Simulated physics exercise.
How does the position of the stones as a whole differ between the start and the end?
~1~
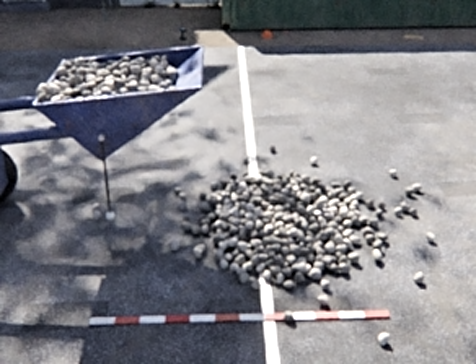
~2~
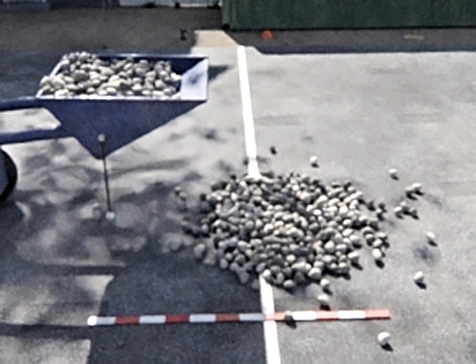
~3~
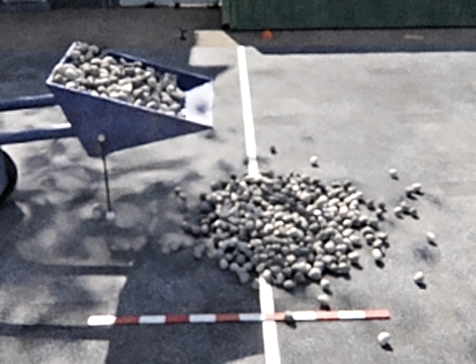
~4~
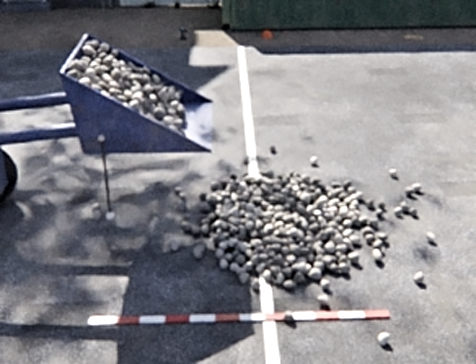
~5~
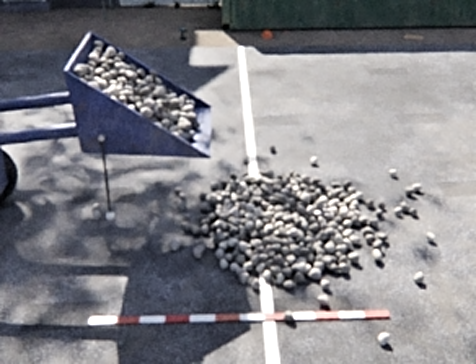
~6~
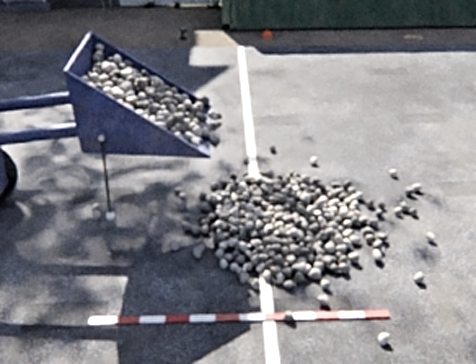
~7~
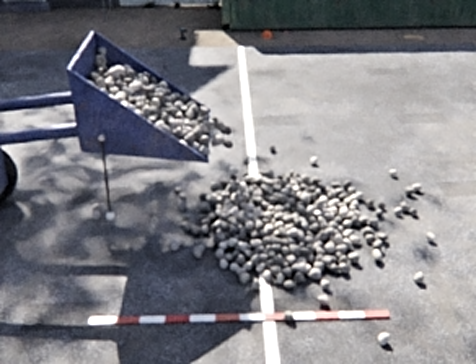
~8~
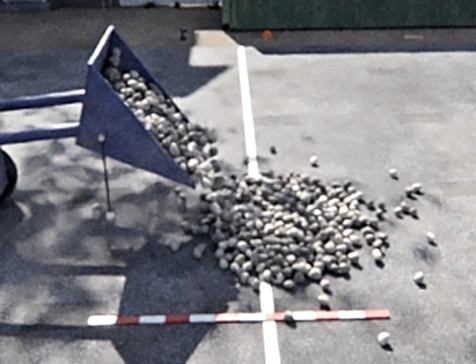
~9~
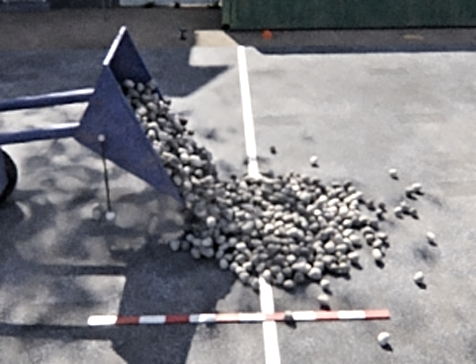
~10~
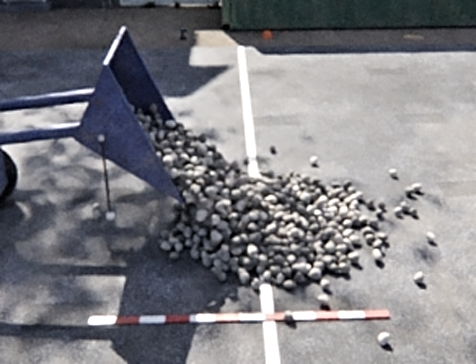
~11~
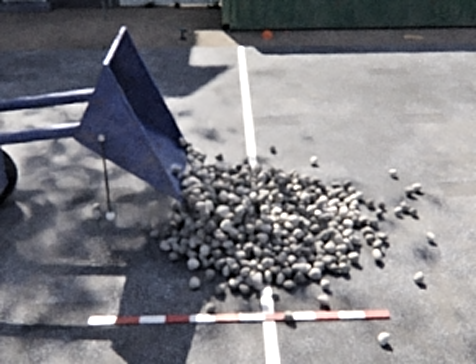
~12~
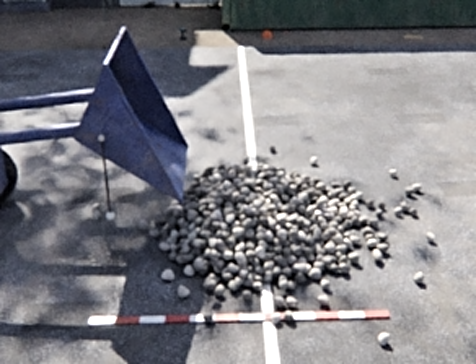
At the start the stones are split between the raised blue bucket at the left and a heap on the ground. At the end they all lie on the ground, mostly in one broad heap, so as a whole they sit lower and farther right.
